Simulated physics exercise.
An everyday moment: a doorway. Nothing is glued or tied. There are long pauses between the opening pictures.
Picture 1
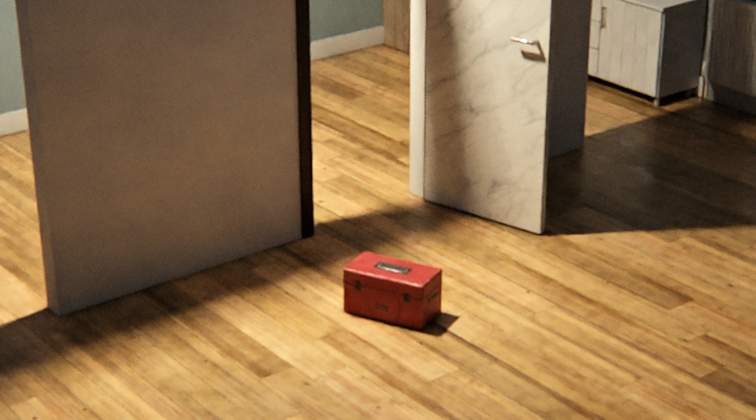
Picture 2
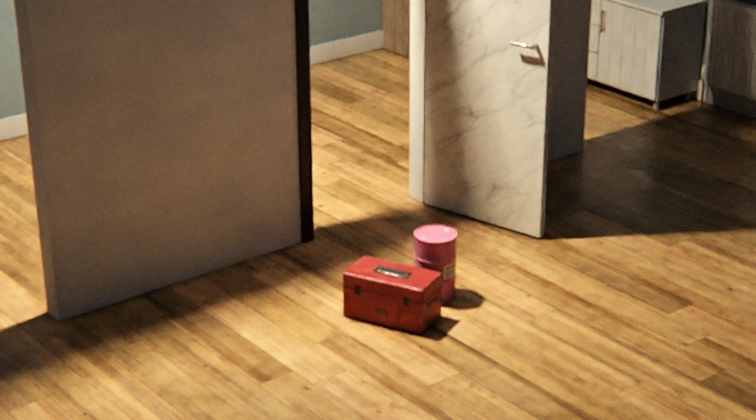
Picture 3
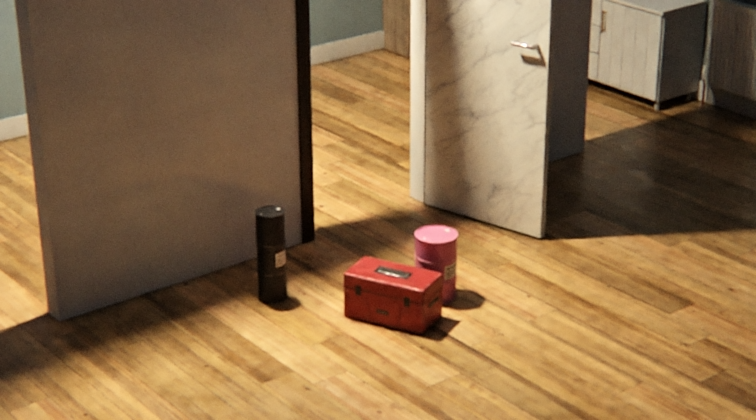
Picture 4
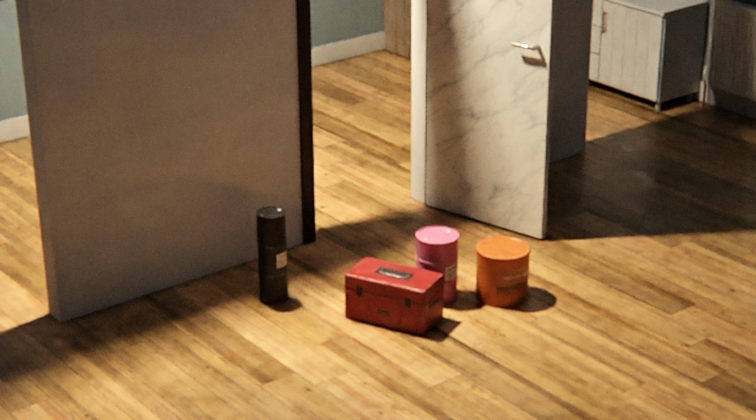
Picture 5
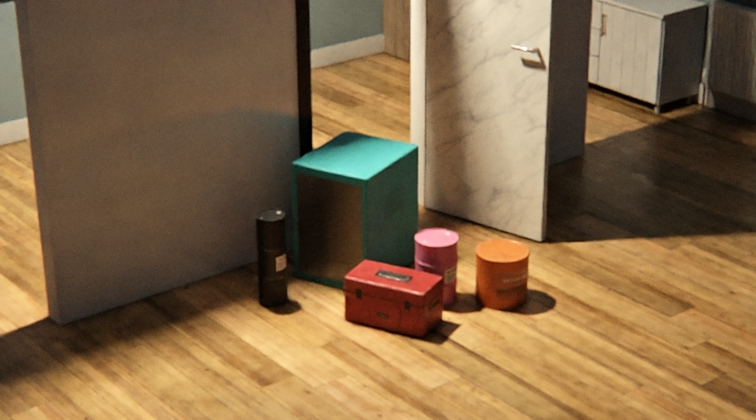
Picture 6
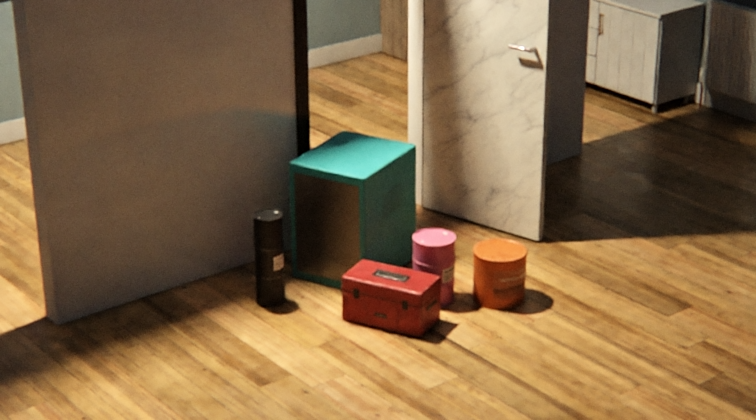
Nothing visibly moves beside the wide-open door, but new objects appear around a red toolbox on the wooden floor: a pink canister behind it, a black canister to the left, an orange pail to the right, then a turquoise appliance behind.
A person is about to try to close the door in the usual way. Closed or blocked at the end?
As it turns out, it is blocked.
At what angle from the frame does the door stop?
Some 45° open.
Then, 0.60 s later than the last frame, door at 80°.
Then, 0.80 s later than the last frame, door at 64°.
When it is over, door at 46°; all 5 as before. End places, in pixels of the last picture, turquoise appliance near (351, 211).
